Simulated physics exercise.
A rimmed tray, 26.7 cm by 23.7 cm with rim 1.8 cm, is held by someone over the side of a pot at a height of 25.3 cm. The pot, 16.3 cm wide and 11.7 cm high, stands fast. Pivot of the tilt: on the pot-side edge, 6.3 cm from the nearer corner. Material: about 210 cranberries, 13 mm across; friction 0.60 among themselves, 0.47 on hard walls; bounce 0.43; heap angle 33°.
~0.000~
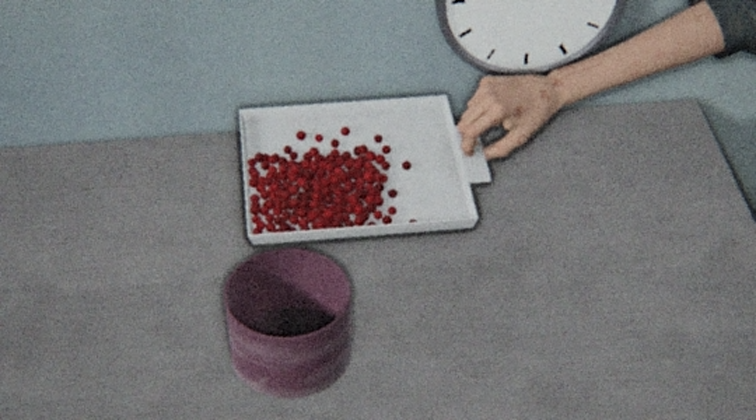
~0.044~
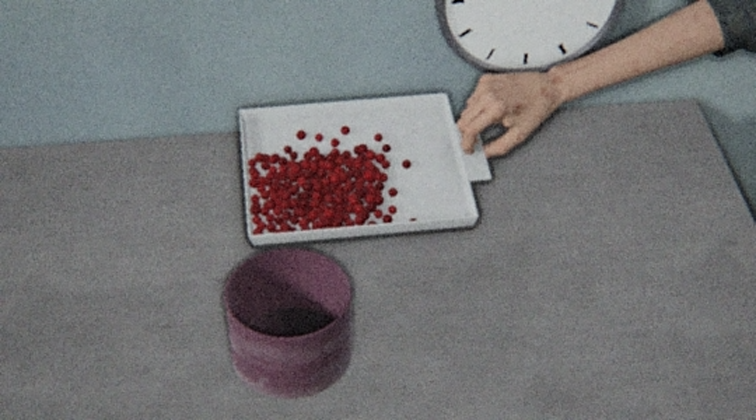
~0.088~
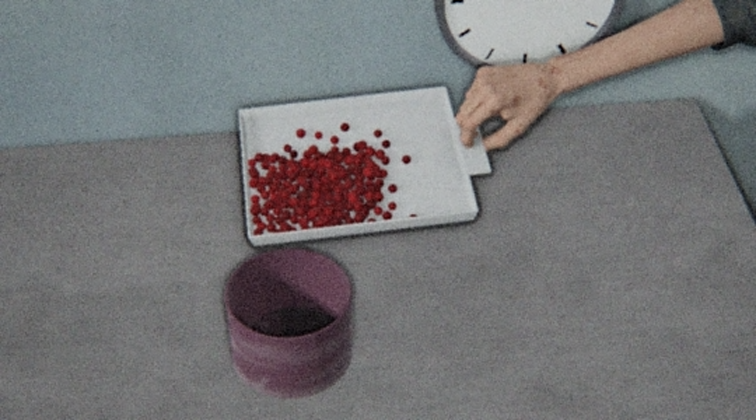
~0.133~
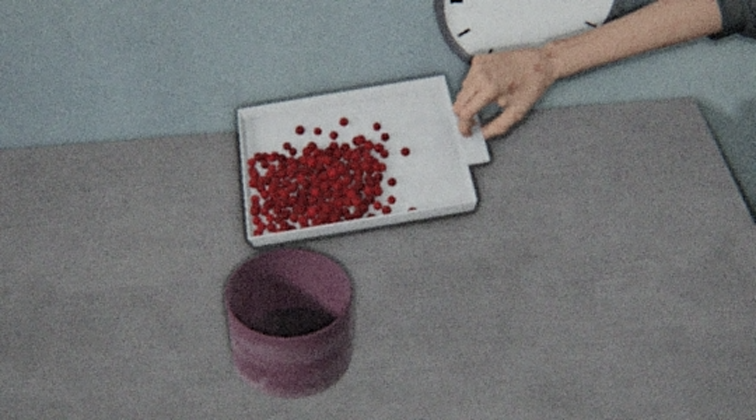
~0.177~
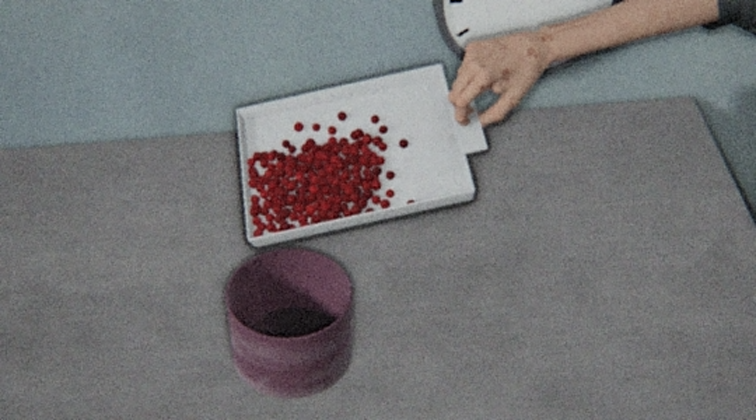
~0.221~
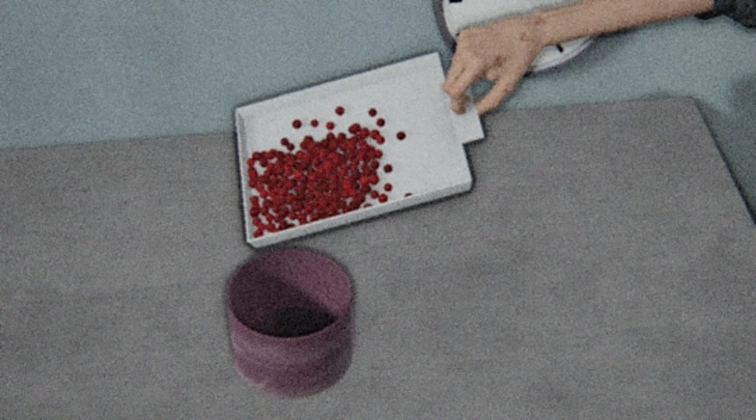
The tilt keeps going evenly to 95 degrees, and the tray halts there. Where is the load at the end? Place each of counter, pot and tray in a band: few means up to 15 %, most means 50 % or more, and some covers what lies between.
Counter: Most; pot: Few; tray: Few.
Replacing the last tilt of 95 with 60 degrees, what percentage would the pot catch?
That comes out at some 0 per cent.
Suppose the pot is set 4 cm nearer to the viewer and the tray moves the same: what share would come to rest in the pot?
Near 10 per cent in that case.
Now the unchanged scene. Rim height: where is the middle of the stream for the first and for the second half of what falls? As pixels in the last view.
Early: About (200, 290); late: About (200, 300).
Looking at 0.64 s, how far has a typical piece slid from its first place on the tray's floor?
It has moved some 3 cm from its start.
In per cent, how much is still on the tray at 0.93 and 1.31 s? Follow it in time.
Earlier moment 75, later moment 10.
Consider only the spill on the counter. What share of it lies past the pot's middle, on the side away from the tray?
Share: Around 100 %.
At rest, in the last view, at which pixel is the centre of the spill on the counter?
The spill is centred close to (181, 354).
After 0.64 s, tilt 53 degrees; the tray holds 100 %, the pot 0 %.
After 0.93 s, tilt 79 degrees; the tray holds 75 %, the pot 0 %.
Then, at 1.31 s, tilt 95 degrees; the tray holds 10 %, the pot 0 %.
By 2.3 s all is still; counter 95 %, pot 5 %, tray 0 %.
